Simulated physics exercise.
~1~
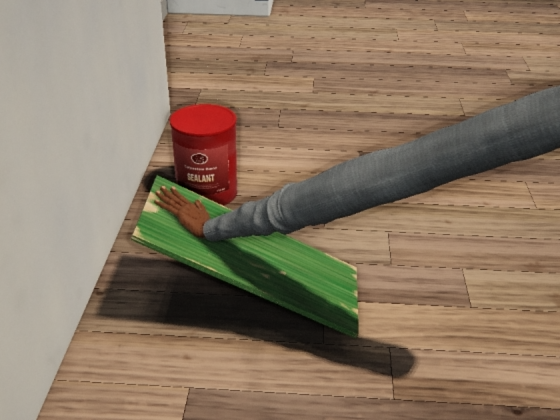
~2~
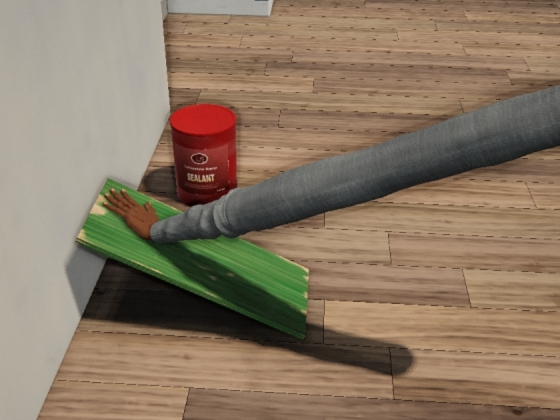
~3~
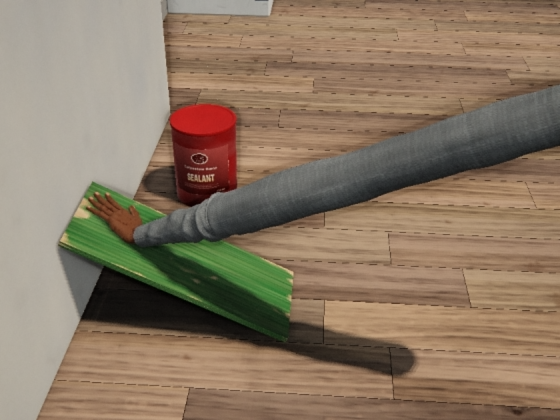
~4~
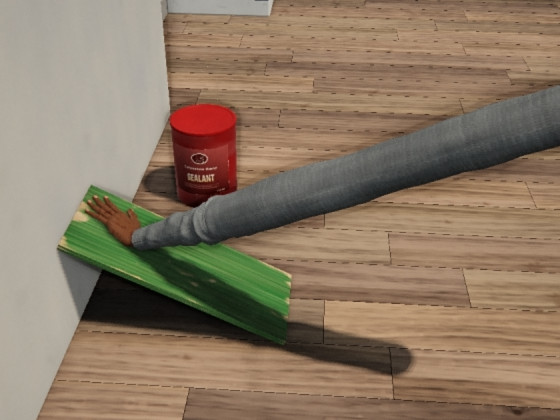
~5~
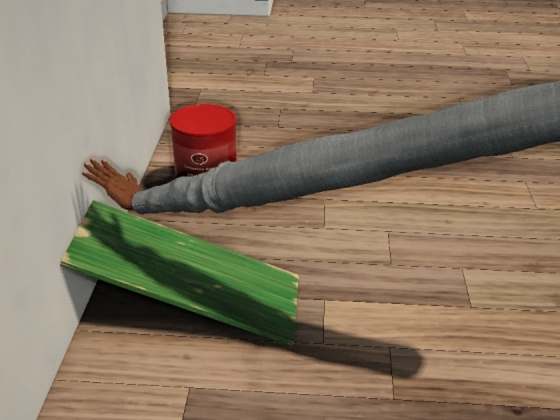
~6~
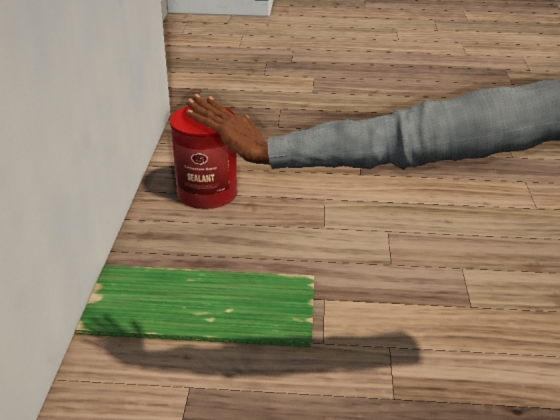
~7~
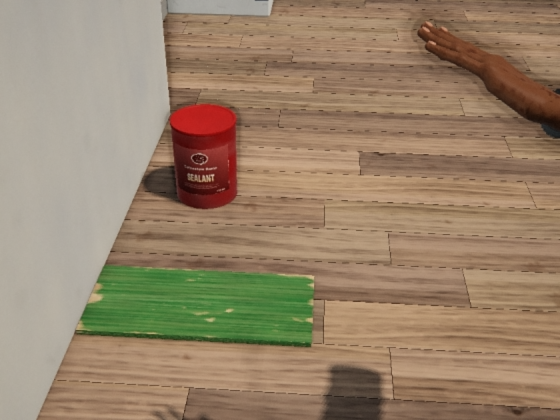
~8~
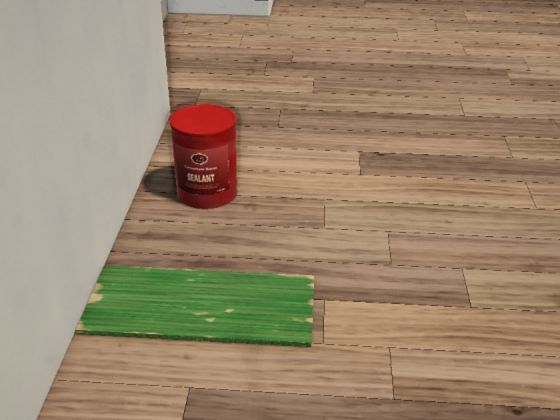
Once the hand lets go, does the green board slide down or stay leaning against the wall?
The green board slides down. It ends up lying flat on the wood floor beside the wall, while the red pail stays put.
On a wood floor, a hand leaning a green board against a wall and letting go, the board slipping down flat.
